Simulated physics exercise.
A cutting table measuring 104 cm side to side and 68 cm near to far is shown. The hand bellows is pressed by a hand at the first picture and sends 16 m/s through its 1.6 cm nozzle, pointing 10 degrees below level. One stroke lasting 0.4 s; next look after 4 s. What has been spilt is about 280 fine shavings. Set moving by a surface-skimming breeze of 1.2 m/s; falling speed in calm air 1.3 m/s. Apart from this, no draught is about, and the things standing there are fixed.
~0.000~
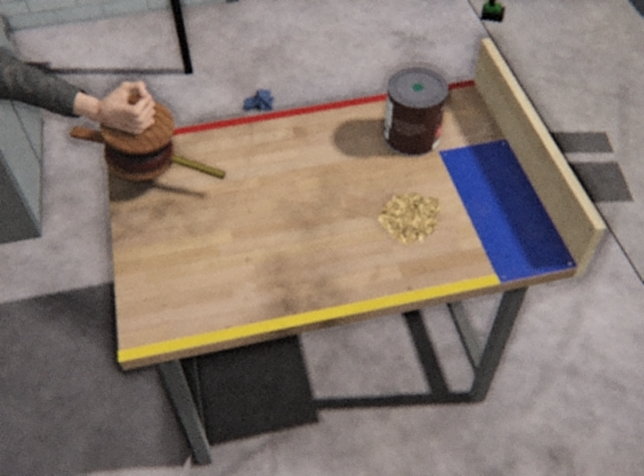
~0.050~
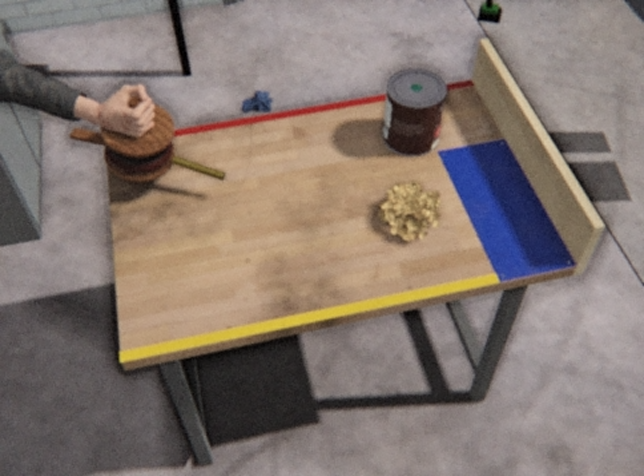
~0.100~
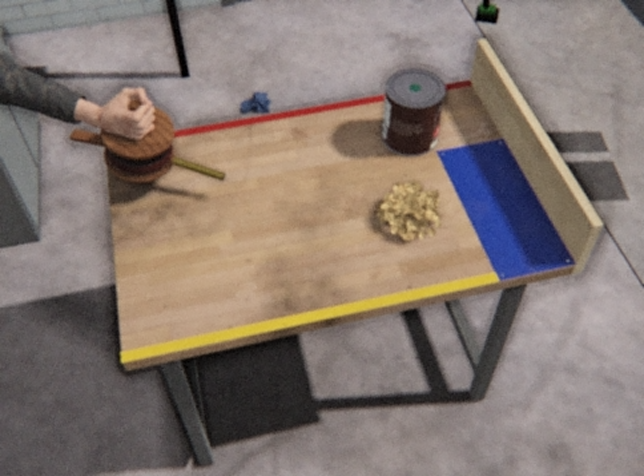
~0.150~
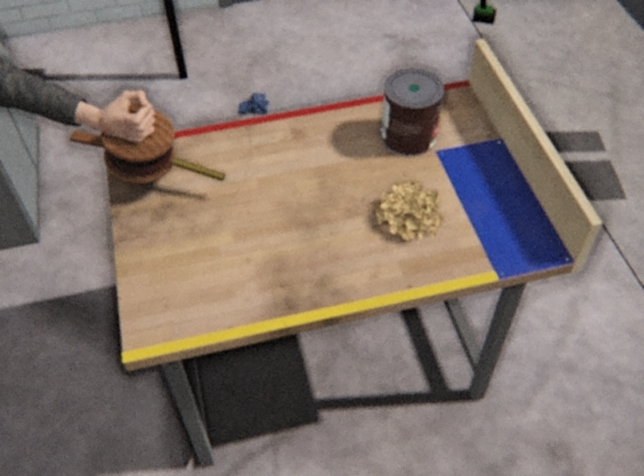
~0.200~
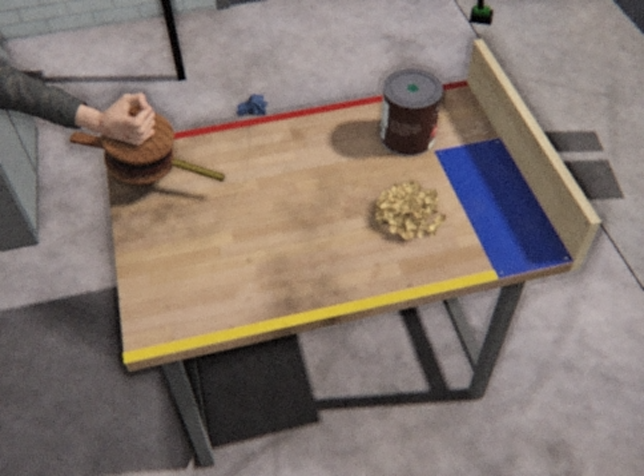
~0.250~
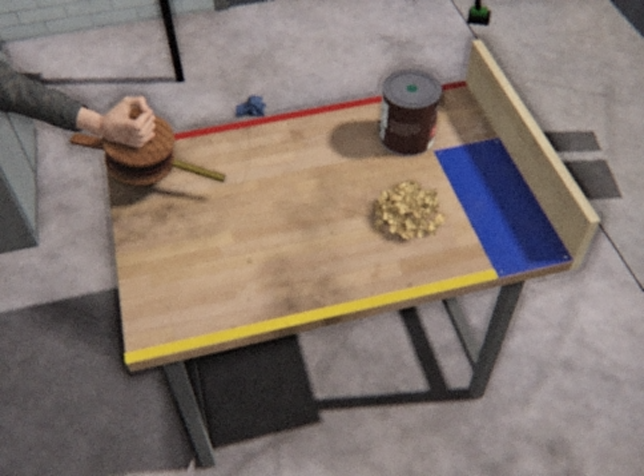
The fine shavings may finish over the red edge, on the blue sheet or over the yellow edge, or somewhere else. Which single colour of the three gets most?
Most go to blue.
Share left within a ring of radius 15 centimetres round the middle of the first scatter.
Roughly 2 per cent.
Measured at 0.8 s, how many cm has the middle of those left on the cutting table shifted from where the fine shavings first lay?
It works out to close to 30 cm.
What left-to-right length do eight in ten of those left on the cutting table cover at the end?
10 cm, give or take.
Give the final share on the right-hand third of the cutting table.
Roughly 70 in a hundred.
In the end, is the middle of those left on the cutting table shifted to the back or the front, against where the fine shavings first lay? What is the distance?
It drifted forwards, around 5 cm in all.
After 0.8 s, 70 % are on the blue sheet, 28 % over the yellow edge and 0 % over the red edge; the middle of those left on the top is near (539, 210); 47 % are gone or lie where they will stay.
After 1.3 s, 66 % are on the blue sheet, 32 % over the yellow edge and 0 % over the red edge; the middle of those left on the top is near (539, 210); 100 % are gone or lie where they will stay.
After 2.2 s, 66 % are on the blue sheet, 32 % over the yellow edge and 0 % over the red edge; the middle of those left on the top is near (539, 210); 100 % are gone or lie where they will stay.
After 4.0 s, at the end, 66 % are on the blue sheet, 32 % over the yellow edge and 0 % over the red edge; the middle of those left on the top is near (539, 210).
